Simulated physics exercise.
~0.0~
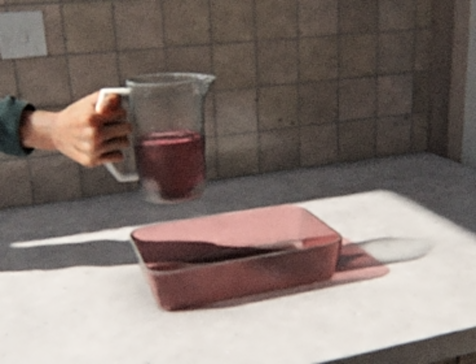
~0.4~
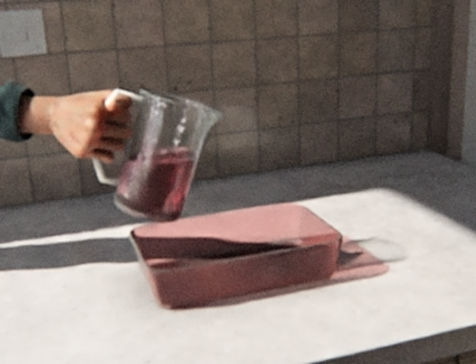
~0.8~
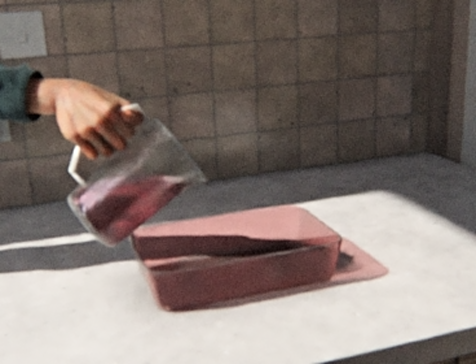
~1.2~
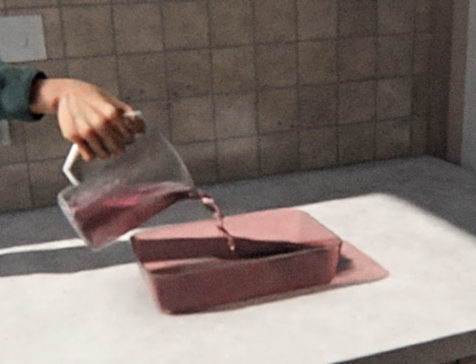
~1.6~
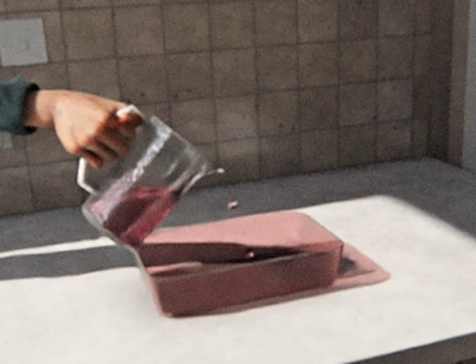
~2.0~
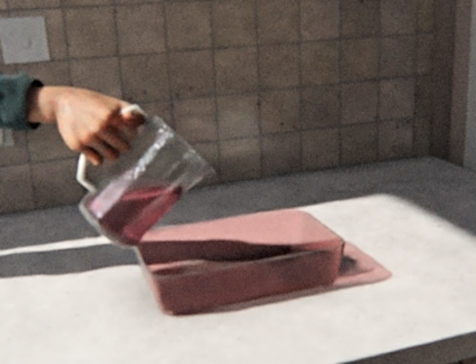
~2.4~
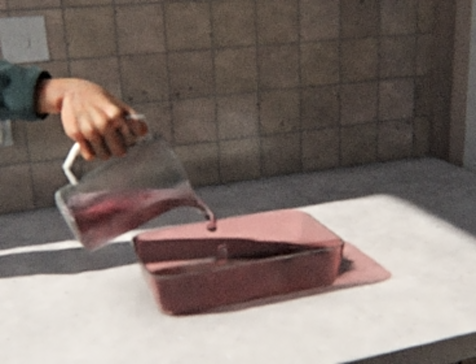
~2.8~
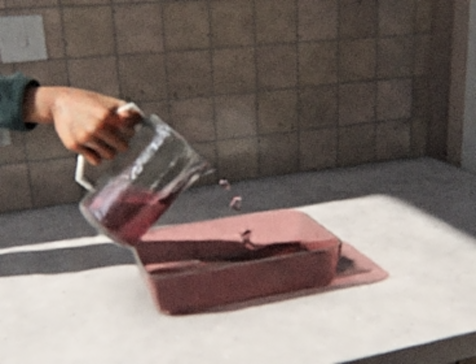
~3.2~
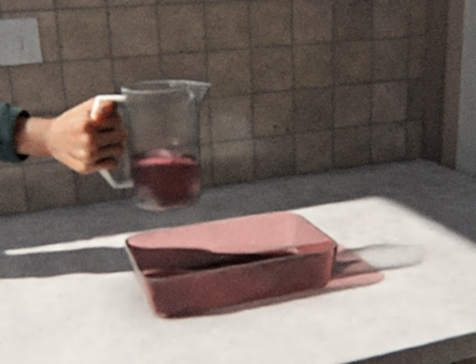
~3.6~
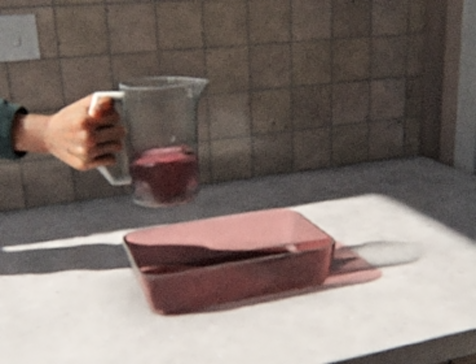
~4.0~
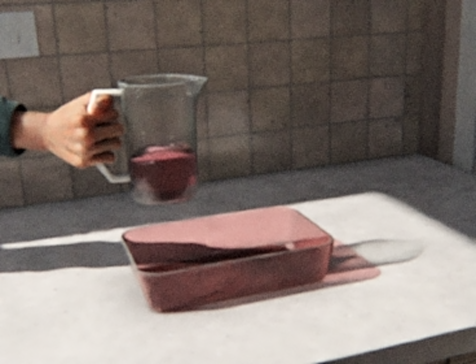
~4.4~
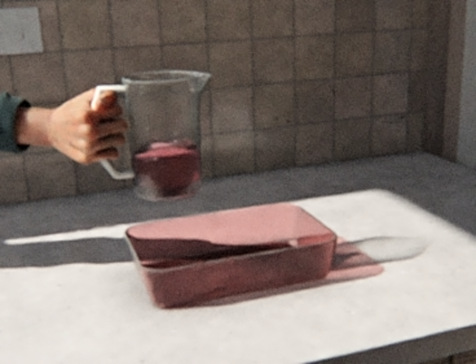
The clip shows a hand tipping a clear jug of reddish liquid rightward over a pinkish oblong dish, pouring a thin stream, easing back partway, then tipping and pouring again. The jug returns upright and is held above the worktop beside the tiled wall, still holding some liquid.
